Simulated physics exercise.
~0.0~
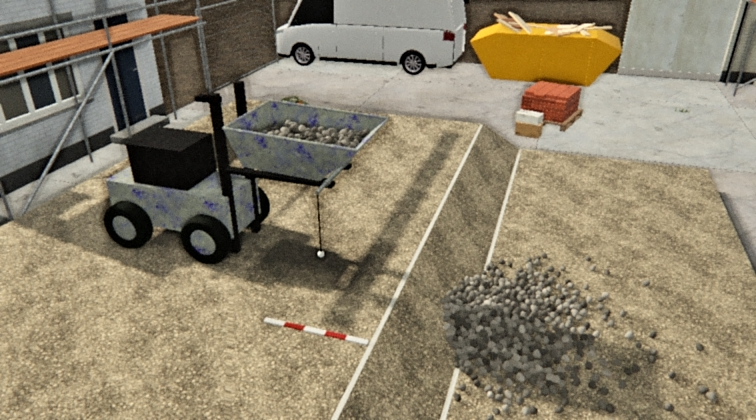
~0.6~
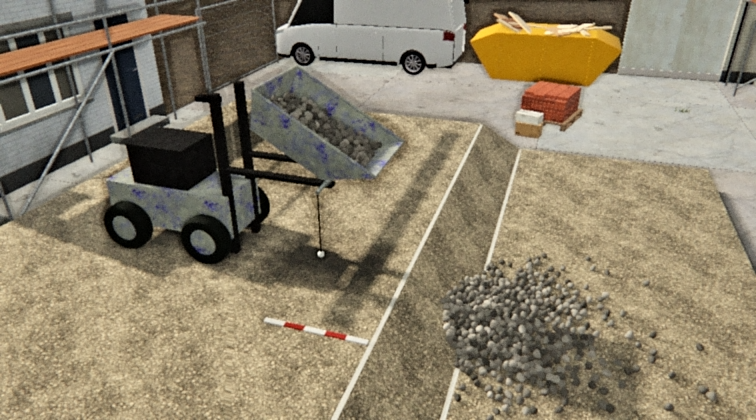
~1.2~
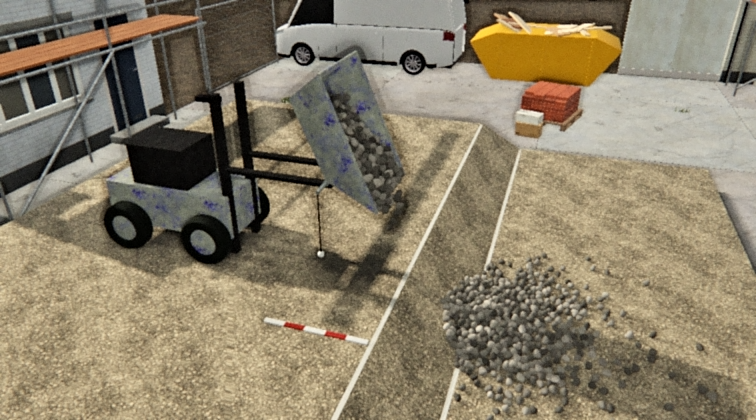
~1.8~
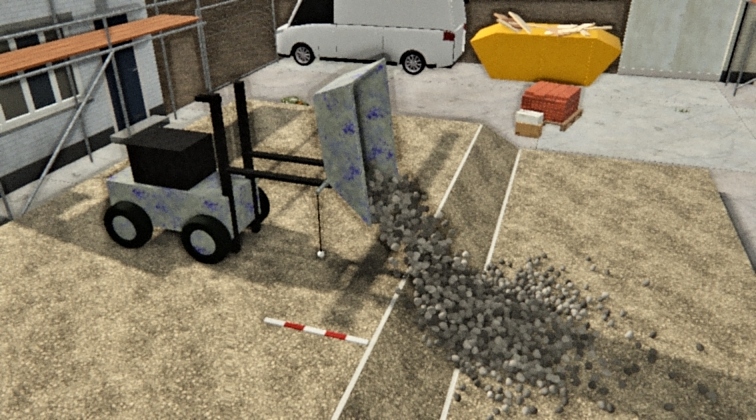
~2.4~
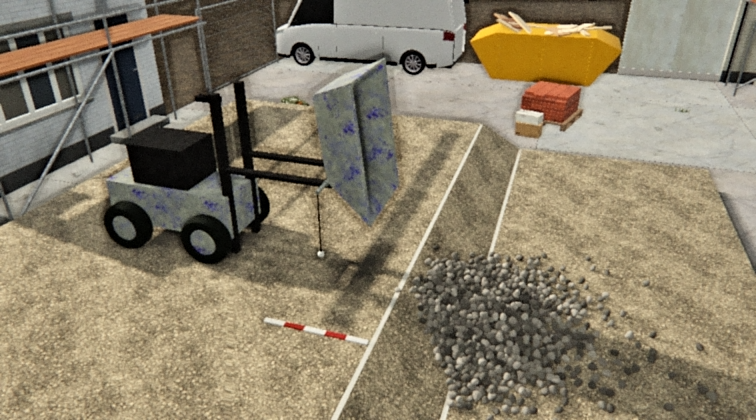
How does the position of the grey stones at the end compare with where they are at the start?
At the start the stones are split between the raised skip and a loose heap on the right. By the end they have shifted down and to the right overall, and lie together in one broader heap over the slope and the ground at its foot.
A gravelly yard with a sloping bank edged by white lines is seen from above, with a white van and a yellow skip of debris at the back. On the left, a pale vehicle with a black block and a black mast holds a mottled grey skip of stones, while a loose grey heap lies to the right. The skip tips forward to the right, gently at first, then steeply. Stones slide to its lower lip and pour down the bank into the older heap. Finally the skip hangs still, nearly upright, above a broader heap spread over the slope and its foot.
